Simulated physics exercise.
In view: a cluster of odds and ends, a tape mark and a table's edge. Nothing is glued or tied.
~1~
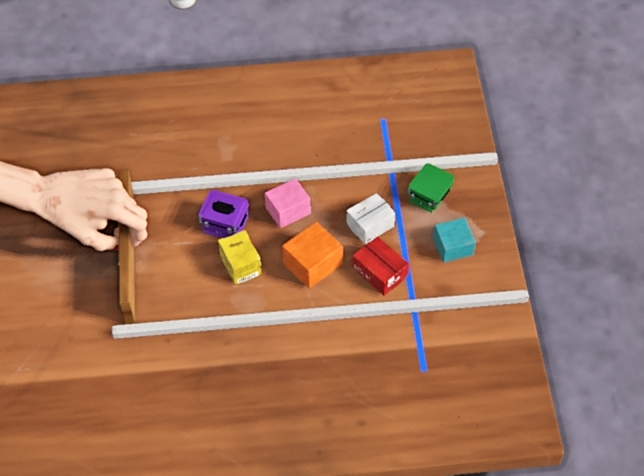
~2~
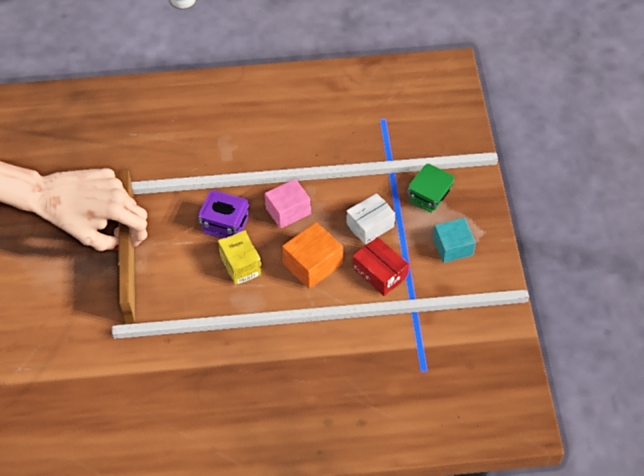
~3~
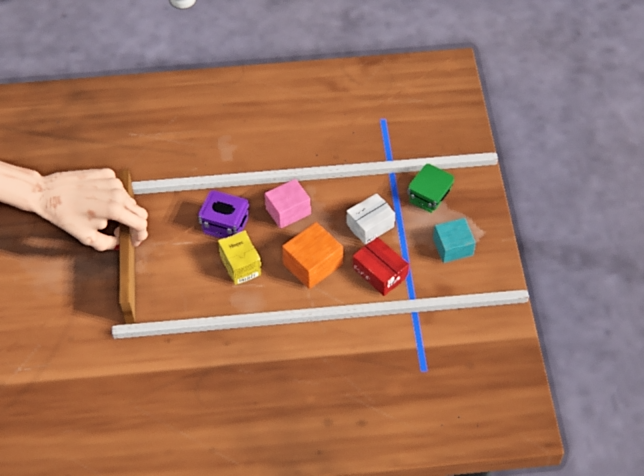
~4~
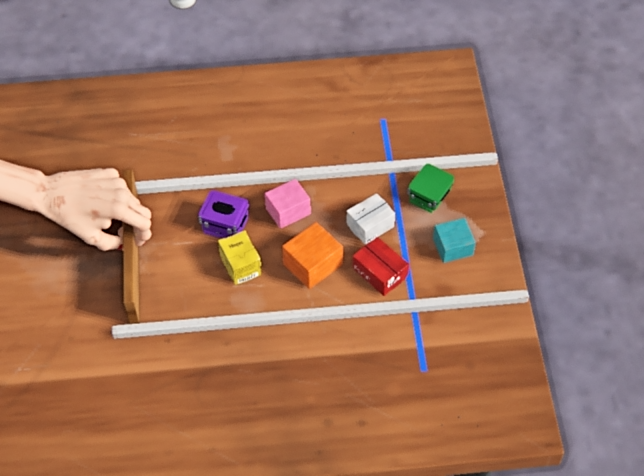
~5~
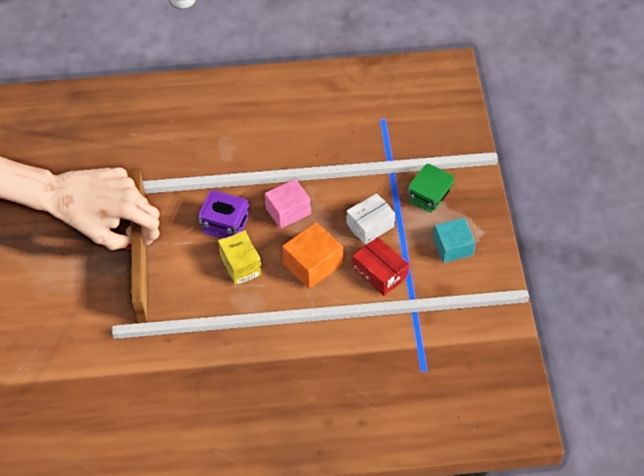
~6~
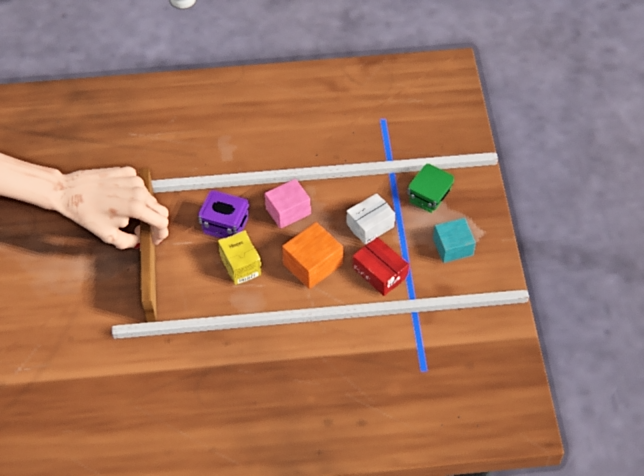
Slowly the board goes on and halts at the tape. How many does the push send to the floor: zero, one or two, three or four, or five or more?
Outcome: The number that fall off is zero.
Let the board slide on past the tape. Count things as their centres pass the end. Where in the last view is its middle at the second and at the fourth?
Its middle is around (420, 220) and later (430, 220).
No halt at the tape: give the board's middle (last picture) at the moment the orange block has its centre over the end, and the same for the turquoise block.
Its middle is around (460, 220) and around (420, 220).
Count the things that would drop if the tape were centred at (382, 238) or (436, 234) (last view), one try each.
The counts: 0 and 4.
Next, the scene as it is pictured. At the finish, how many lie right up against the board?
It touches 2.
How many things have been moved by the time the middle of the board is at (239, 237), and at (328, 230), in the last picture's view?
First 3, then 6.
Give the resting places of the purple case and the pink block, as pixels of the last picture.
The purple case at (417, 194), the pink block at (452, 184).
Early on, none off yet; turquoise block at rest near (454, 240); green case at rest near (431, 189); red box at rest near (381, 266).
Finally, the number that fall off is zero.
